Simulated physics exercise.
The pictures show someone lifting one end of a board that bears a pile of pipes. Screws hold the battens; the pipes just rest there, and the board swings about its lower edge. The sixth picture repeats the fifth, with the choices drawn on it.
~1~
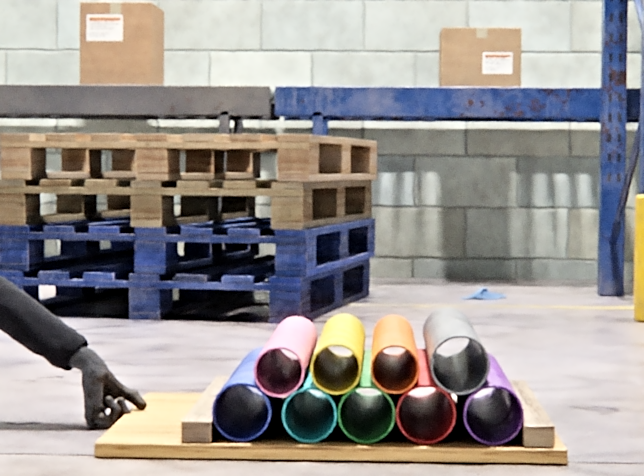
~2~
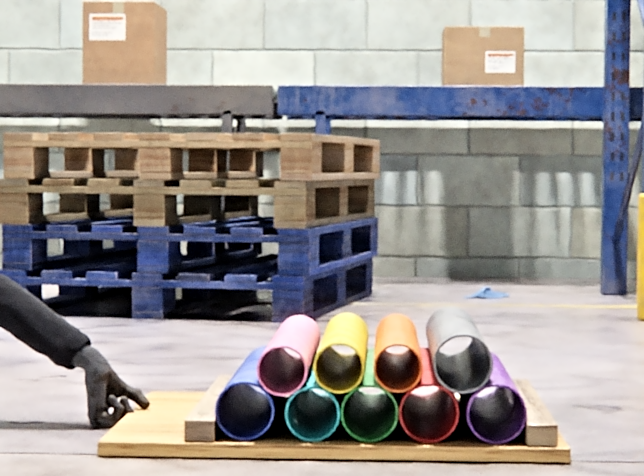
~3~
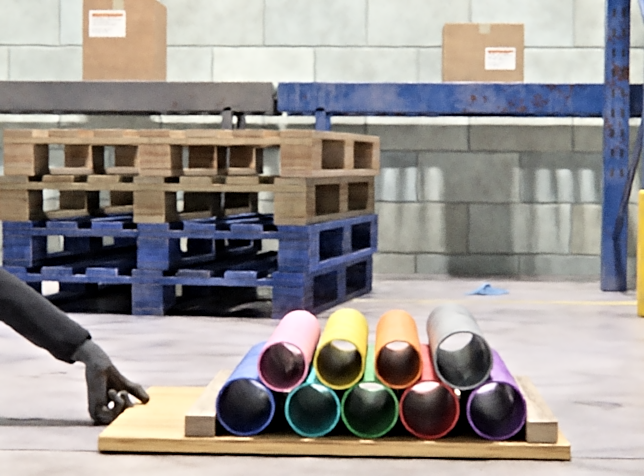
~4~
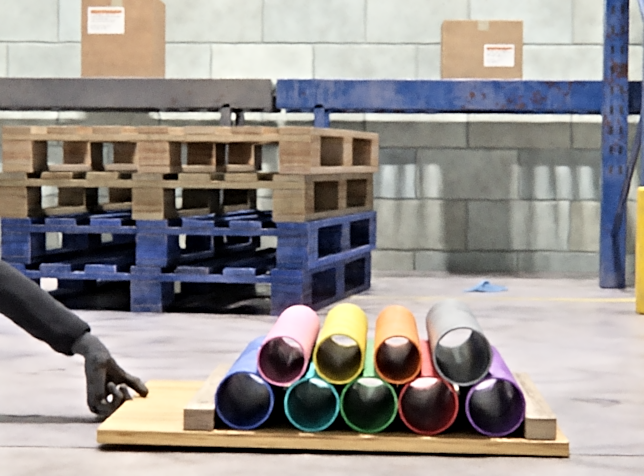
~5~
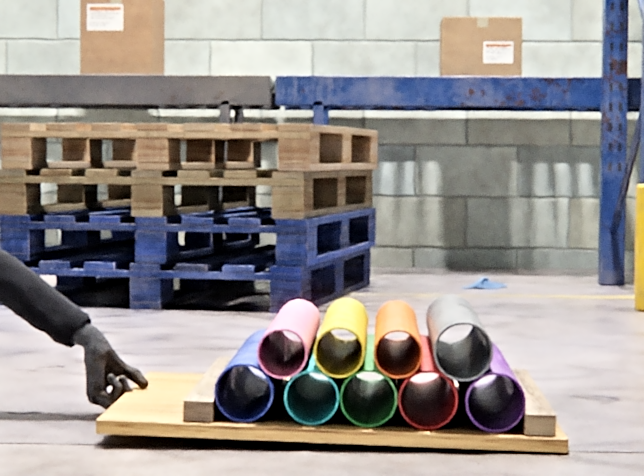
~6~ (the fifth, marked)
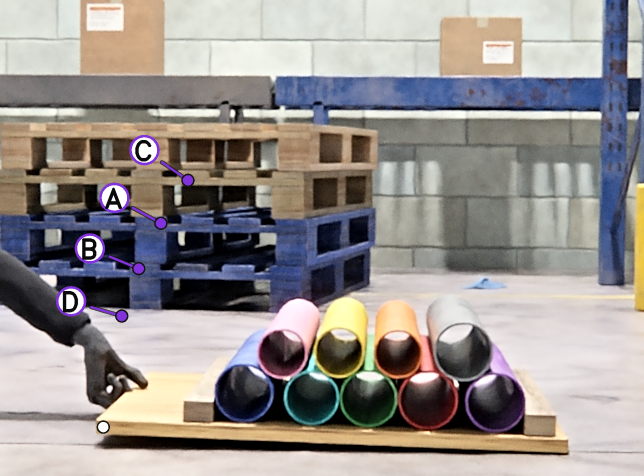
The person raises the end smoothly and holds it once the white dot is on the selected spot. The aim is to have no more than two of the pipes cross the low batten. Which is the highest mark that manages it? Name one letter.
A is the limit.
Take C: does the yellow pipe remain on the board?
No.
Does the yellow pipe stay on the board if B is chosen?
Yes, with B.
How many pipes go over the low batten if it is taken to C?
With C, four.
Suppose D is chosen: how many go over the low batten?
At D the number is none.
On the marked copy, A at (161, 223); B at (139, 268); C at (188, 180); D at (122, 316); the white dot at (104, 427).
Taking A. A third of the way, board at 17°.
Two thirds of the way, board at 28°.
When it is over, board at 28°, none over the low batten.
As for the rest, B none over the low batten; C four over the low batten (orange, pink, grey, yellow); D none over the low batten.
